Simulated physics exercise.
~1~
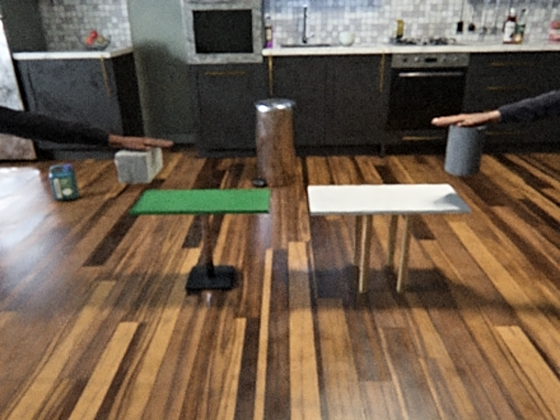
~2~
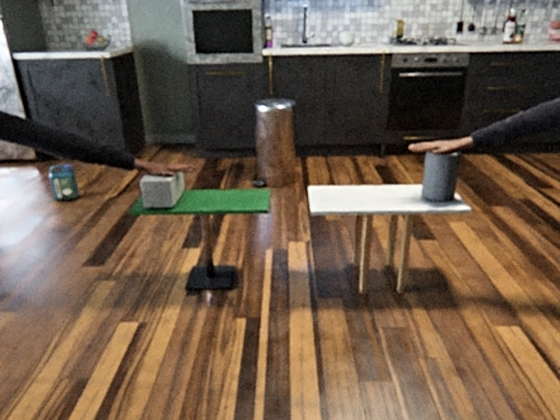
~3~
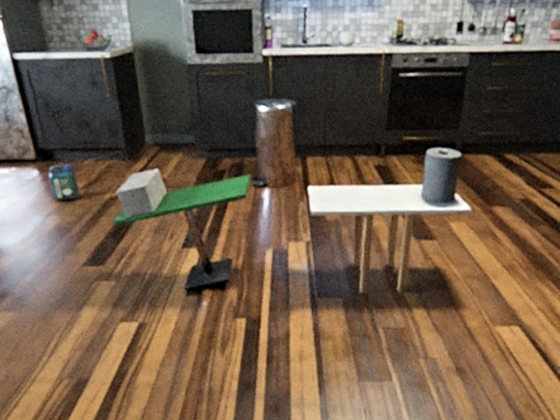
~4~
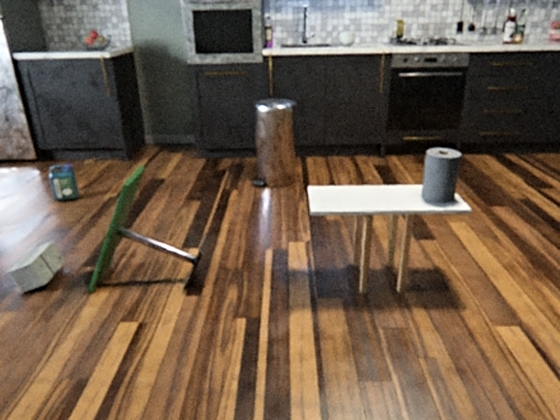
The footage shows two hands lowering a pale block onto the left end of a green side table and a gray roll onto the right end of a white trestle, then withdrawing; the green table tips over leftward, dropping the block to the floor, while the trestle stays steady.
